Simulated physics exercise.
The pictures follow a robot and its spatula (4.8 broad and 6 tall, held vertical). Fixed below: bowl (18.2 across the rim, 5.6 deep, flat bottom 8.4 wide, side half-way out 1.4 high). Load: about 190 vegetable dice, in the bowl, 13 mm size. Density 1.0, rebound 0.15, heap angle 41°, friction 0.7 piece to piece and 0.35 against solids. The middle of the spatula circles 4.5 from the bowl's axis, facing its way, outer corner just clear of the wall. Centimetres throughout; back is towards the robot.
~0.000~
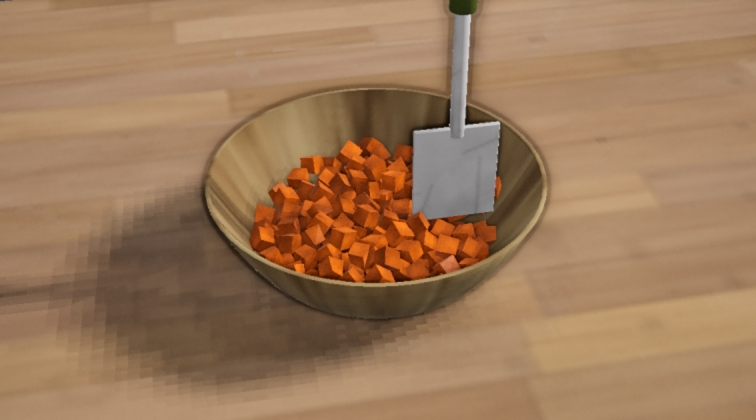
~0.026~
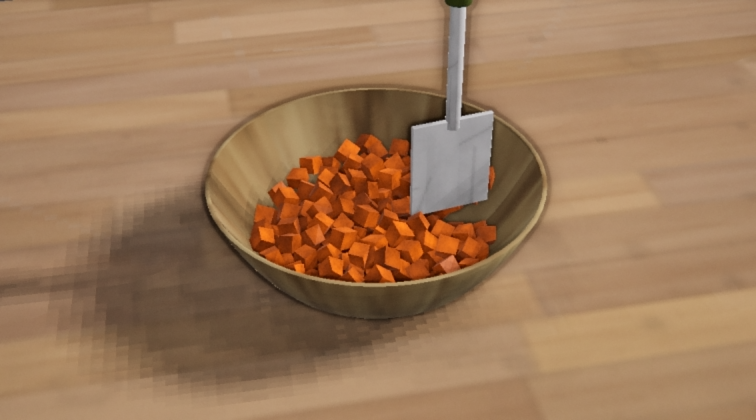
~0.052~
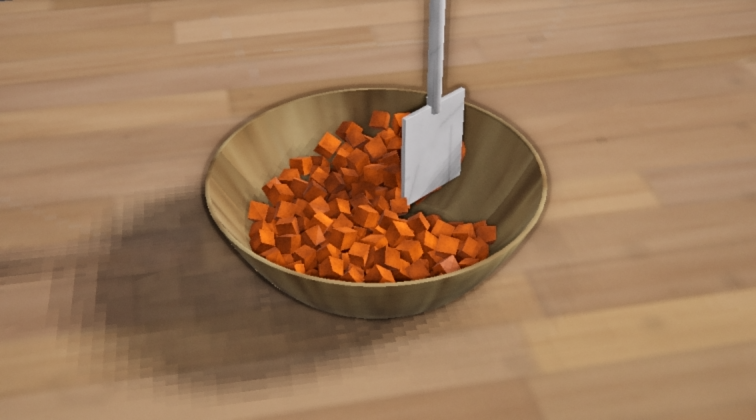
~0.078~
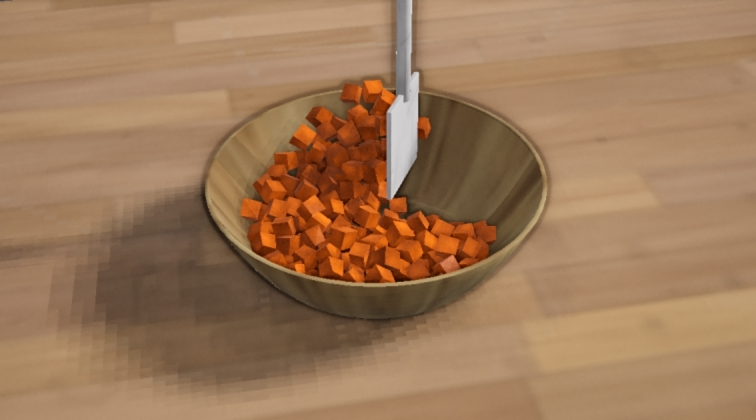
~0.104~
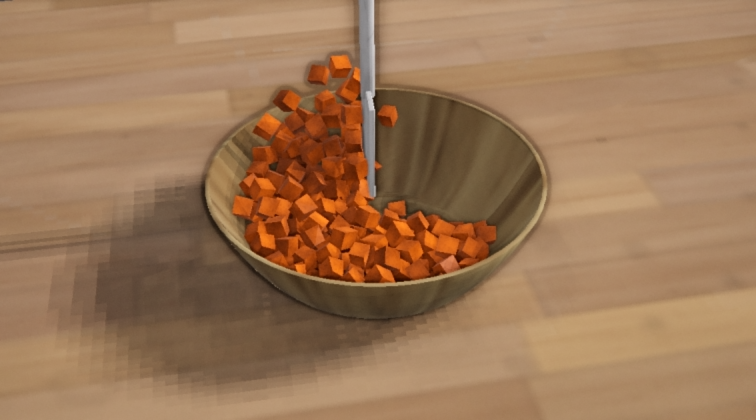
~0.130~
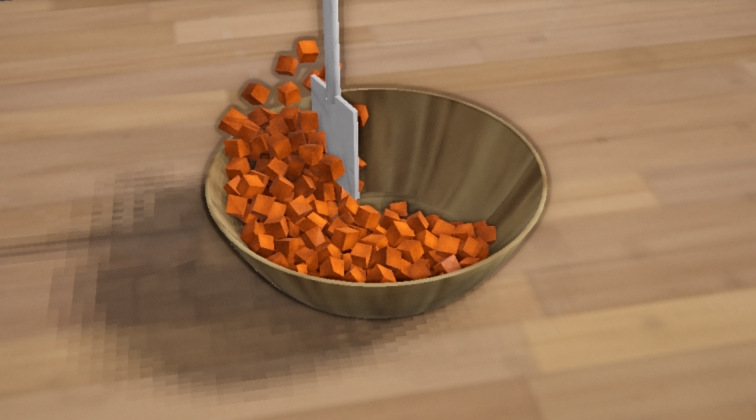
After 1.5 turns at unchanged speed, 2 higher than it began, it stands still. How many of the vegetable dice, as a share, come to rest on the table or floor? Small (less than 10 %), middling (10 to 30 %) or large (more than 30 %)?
On the table or floor the share is large, more than 30 %.
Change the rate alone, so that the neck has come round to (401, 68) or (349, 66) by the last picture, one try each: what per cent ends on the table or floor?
Some 20 and 40 per cent.
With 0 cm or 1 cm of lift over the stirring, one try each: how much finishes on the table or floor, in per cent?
Some 65 and 55 per cent.
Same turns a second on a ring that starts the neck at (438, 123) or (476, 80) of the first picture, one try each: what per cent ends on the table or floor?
About 30 and 0 per cent.
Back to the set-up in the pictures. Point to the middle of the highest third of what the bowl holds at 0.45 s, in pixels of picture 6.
Near (417, 168).
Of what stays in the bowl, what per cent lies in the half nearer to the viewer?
About 45 per cent.
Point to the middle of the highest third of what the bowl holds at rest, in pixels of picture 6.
Around (408, 207).
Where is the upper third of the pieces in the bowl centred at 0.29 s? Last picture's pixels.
At about (453, 242).
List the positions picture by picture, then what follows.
The spatula neck at (458, 104), 0° round; upper third of the load around (366, 211), from x 260 to 490, top at y 145; 191 in the bowl, in the first frame.
The spatula neck at (454, 96), 9° round; upper third of the load around (368, 208), from x 260 to 485, top at y 145, in the second frame.
The spatula neck at (435, 80), 32° round; upper third of the load around (360, 189), from x 255 to 485, top at y 120, in the third frame.
The spatula neck at (403, 68), 58° round; upper third of the load around (343, 173), from x 250 to 485, top at y 90, in the fourth frame.
The spatula neck at (367, 65), 85° round; upper third of the load around (315, 164), from x 240 to 485, top at y 65, in the fifth frame.
The spatula neck at (332, 69), 111° round; upper third of the load around (286, 164), from x 235 to 485, top at y 50; 188 in the bowl, 3 in flight or on the tool, in the sixth frame.
After 0.29 s, 274° round, highest piece 9 above the table; 146 in the bowl, 16 on the table or floor, 29 in flight or on the tool.
After 0.45 s, 78° round, highest piece 8 above the table; 120 in the bowl, 59 on the table or floor, 12 in flight or on the tool.
After 0.74 s, 180° round, highest piece 4 above the table; 116 in the bowl, 75 on the table or floor.
After 1.44 s, 180° round, highest piece 3 above the table; 116 in the bowl, 75 on the table or floor.
In the end, 116 in the bowl, 75 on the table or floor. That is 39 % on the table or floor.
